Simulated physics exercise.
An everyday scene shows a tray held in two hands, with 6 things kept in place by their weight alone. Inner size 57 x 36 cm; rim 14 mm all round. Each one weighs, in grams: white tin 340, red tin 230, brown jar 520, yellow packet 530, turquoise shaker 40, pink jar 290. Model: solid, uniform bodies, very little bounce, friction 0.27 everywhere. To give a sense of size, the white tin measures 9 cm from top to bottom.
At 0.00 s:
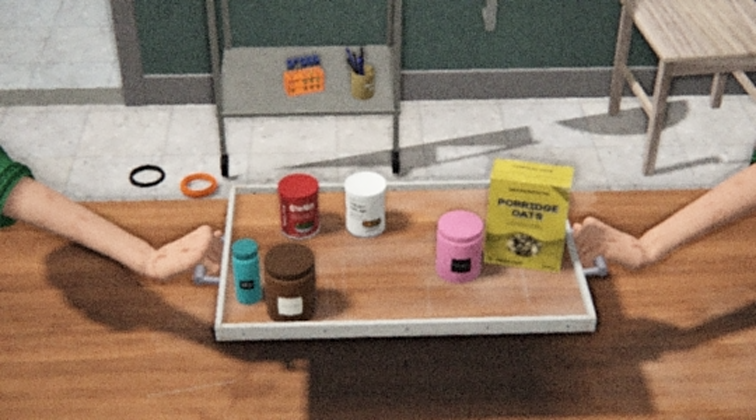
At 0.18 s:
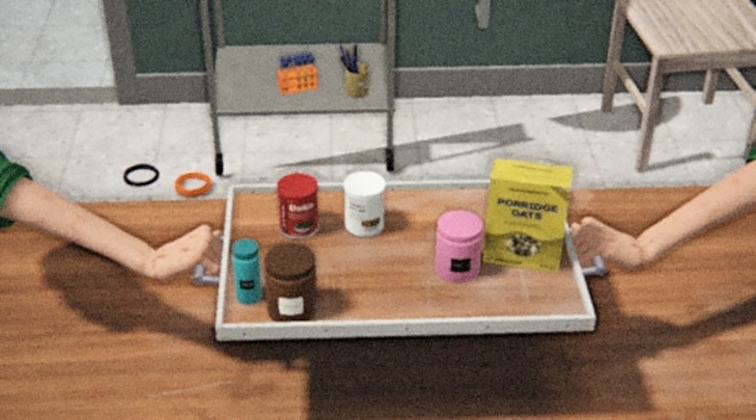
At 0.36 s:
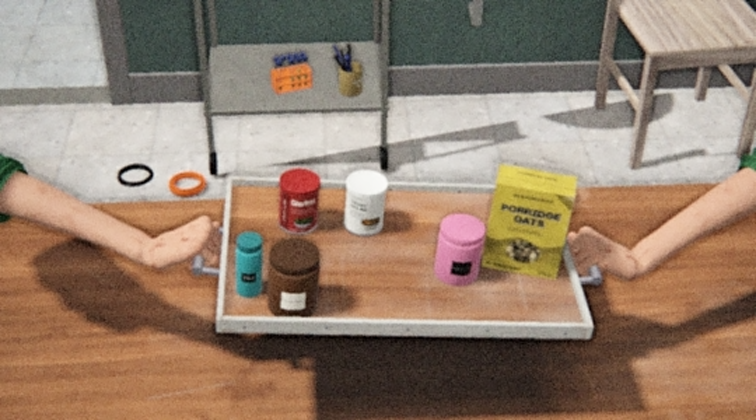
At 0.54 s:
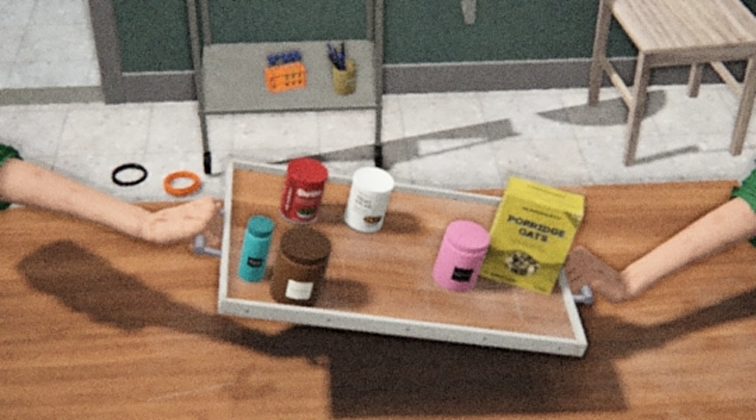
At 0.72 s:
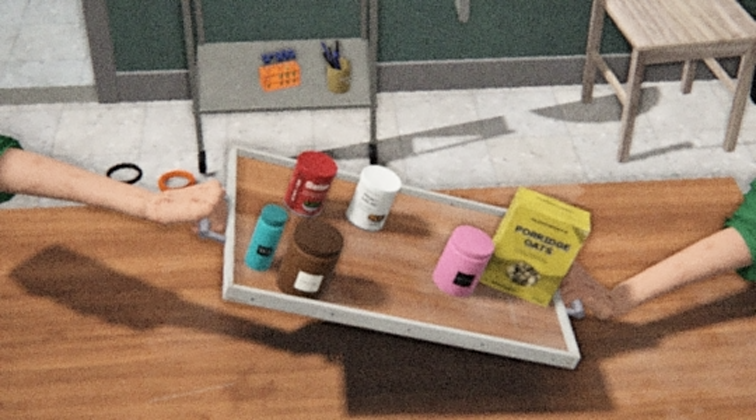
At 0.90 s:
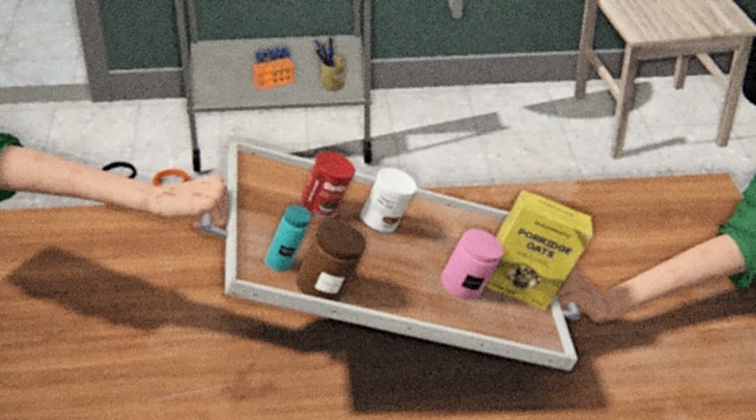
Two hands held a tray of jars, tins and a yellow packet level above a wooden table, then tilted it steadily down to the right, and the things on the left slid slightly rightward.
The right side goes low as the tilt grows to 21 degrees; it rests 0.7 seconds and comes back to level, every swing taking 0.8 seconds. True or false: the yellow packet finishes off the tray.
False.
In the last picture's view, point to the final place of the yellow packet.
It winds up close to (529, 212).
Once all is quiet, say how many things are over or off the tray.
That makes 2.
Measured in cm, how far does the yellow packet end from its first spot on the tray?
It ends up around 1 cm from its start.
After 1.30 s, tilt 21°, right edge down; turquoise shaker moved 23 cm; brown jar moved 22 cm; white tin moved 21 cm.
After 1.80 s, tilt 18°, right edge down; brown jar now off the tray; turquoise shaker on its side; white tin 19° off its base.
In the end (2.9 s), off the tray, brown jar and turquoise shaker; not toppled but over 5 cm from the start, white tin and red tin; the other 2 under 5 cm from the start. In the last view, yellow packet near (529, 212).
